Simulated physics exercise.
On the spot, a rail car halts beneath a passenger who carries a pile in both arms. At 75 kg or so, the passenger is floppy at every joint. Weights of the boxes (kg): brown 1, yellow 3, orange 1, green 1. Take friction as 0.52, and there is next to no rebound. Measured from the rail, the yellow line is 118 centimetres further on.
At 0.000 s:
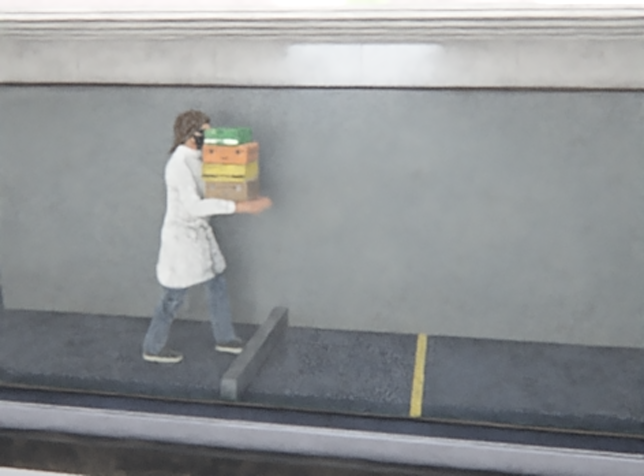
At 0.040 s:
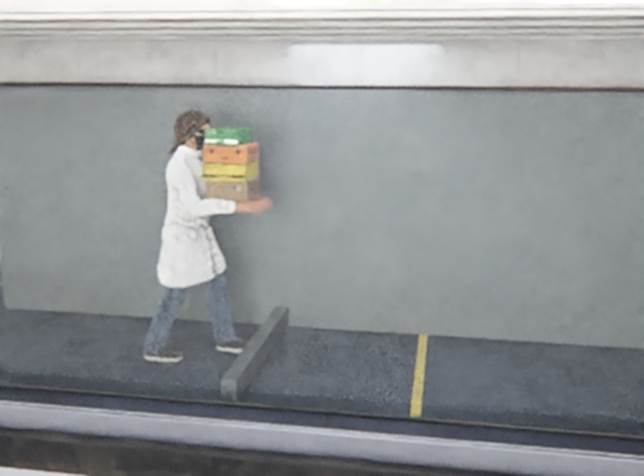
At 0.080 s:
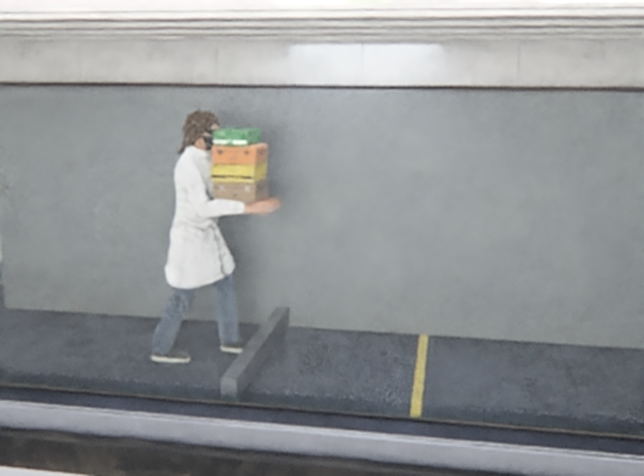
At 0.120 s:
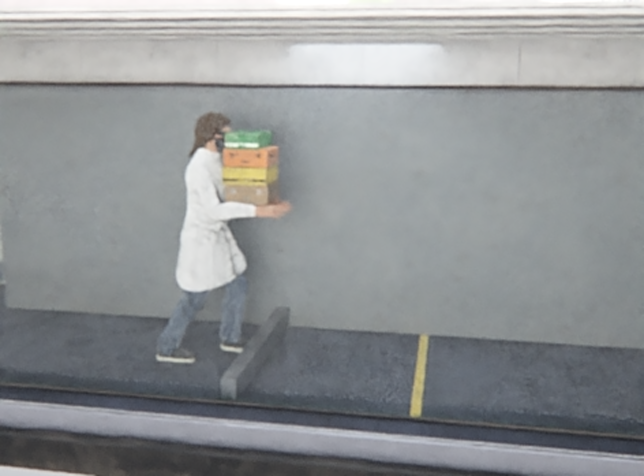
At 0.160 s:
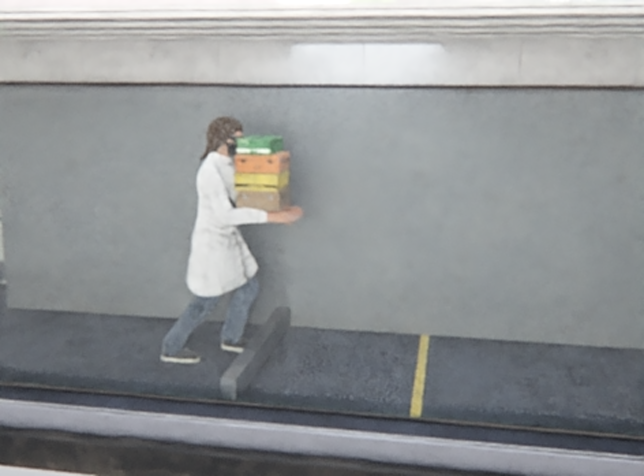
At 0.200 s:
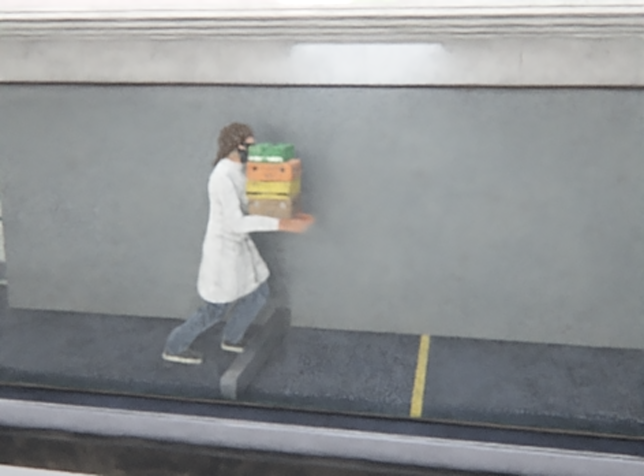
In this clip, a masked person in a white coat holds a stack of colourful boxes beside a low rail, starts almost still, then leans and shifts rightward with the boxes, knees bending and body lowering.
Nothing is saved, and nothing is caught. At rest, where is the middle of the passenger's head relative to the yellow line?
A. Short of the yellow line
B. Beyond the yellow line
B, beyond the yellow line.
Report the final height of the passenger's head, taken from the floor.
20 cm up.
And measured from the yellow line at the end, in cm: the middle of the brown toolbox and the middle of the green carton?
Brown toolbox, 0 cm on the short side; green carton, 220 cm on the past side.
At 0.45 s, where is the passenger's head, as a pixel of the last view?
It would sit at about pixel (314, 214) then.
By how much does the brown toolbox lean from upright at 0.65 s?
It leans around 15° from upright.
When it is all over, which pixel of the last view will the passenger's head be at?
I'd expect it close to pixel (455, 343).
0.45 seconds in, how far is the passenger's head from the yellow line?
Position: About 75 cm short.
After 0.45 s the passenger's head is 75 cm short of the yellow line, near (314, 214) in the last picture's view.
After 0.65 s the passenger's head is 8 cm short of the yellow line, near (412, 282) in the last picture's view.
After 0.95 s the passenger's head is 23 cm past the yellow line, near (457, 342) in the last picture's view.
Final state at 2.0 s, yellow carton crosses the yellow line; orange toolbox crosses the yellow line; green carton crosses the yellow line; passenger's head crosses the yellow line.
